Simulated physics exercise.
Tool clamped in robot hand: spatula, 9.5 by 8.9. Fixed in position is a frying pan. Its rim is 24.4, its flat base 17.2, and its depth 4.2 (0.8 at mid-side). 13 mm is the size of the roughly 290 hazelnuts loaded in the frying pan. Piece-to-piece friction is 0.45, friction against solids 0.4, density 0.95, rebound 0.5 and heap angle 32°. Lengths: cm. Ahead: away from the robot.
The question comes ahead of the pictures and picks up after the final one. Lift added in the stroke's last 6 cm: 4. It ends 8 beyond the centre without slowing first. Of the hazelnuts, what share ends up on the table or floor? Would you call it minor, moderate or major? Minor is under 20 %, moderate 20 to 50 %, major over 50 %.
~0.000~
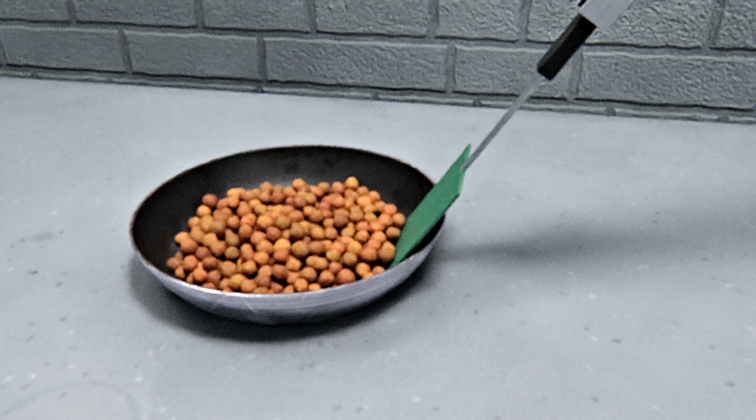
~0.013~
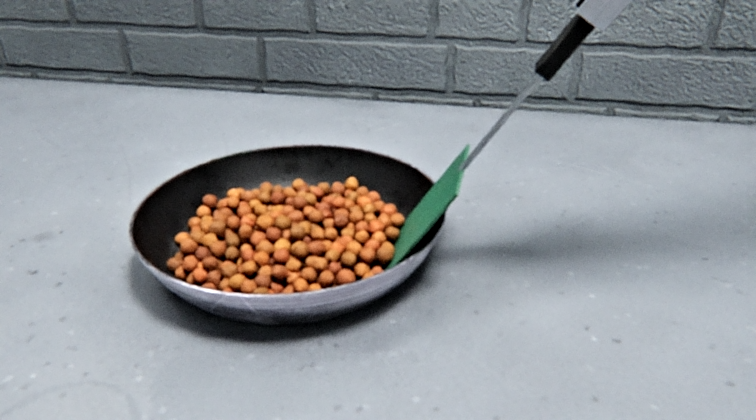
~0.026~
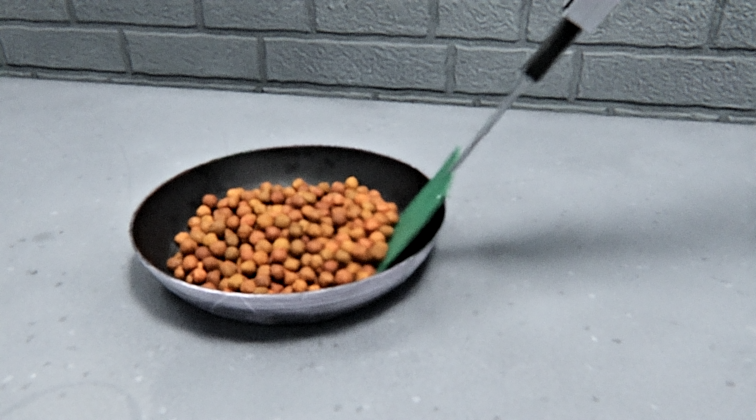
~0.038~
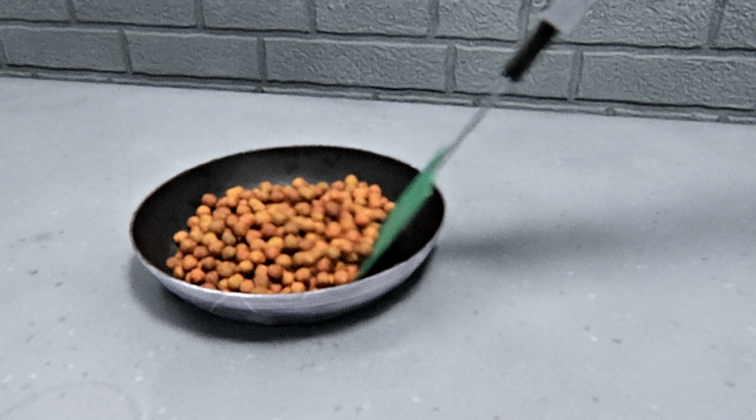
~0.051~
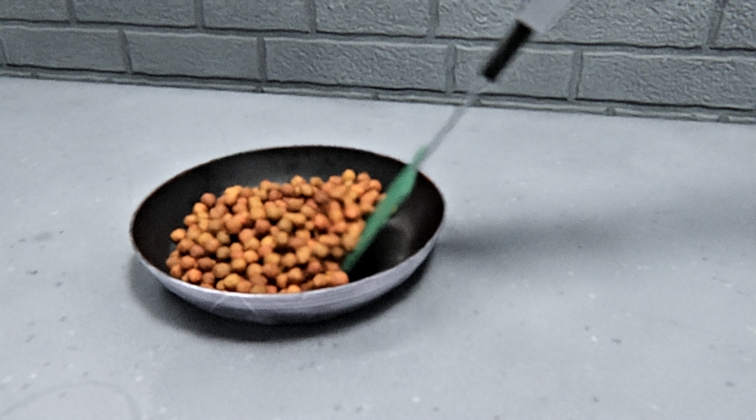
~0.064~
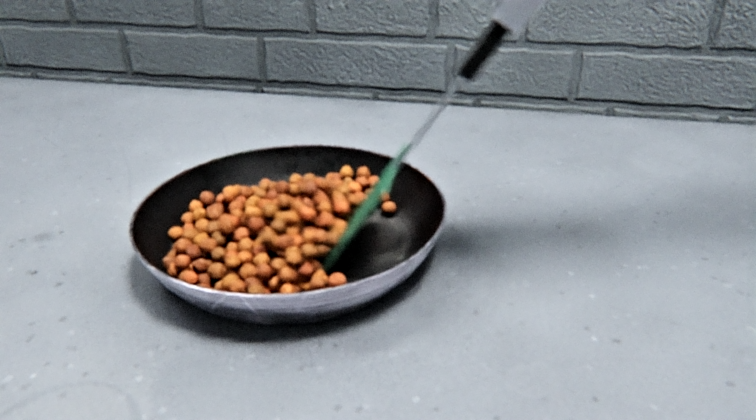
I would call it moderate.
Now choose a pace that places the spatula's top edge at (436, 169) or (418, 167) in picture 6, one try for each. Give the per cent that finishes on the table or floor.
Near 10 per cent in the first try and near 20 per cent in the second.
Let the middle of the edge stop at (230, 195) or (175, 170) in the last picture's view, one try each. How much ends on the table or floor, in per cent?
Try 1: Approx. 20 %; try 2: Approx. 30 %.
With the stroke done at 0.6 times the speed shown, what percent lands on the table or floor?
Near 20 in a hundred.
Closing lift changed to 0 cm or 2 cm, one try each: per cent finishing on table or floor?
Roughly 25 % and then 25 %.
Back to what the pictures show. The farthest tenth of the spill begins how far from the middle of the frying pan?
The distance is roughly 75 cm.
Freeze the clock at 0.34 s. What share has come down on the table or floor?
About 10 per cent.
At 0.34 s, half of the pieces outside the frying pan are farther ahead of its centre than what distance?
The distance is around 26 cm.
By 0.10 s, sloping 57°, highest piece 6 above the table; 293 in the frying pan.
By 0.13 s, sloping 57°, highest piece 7 above the table; 293 in the frying pan.
By 0.34 s, sloping 57°, highest piece 14 above the table; 218 in the frying pan, 36 on the table or floor, 39 on the blade or in flight.
By 1.39 s, sloping 57°, highest piece 4 above the table; 218 in the frying pan, 75 on the table or floor.
Final count, 218 in the frying pan, 75 on the table or floor. That is 26 % on the table or floor.
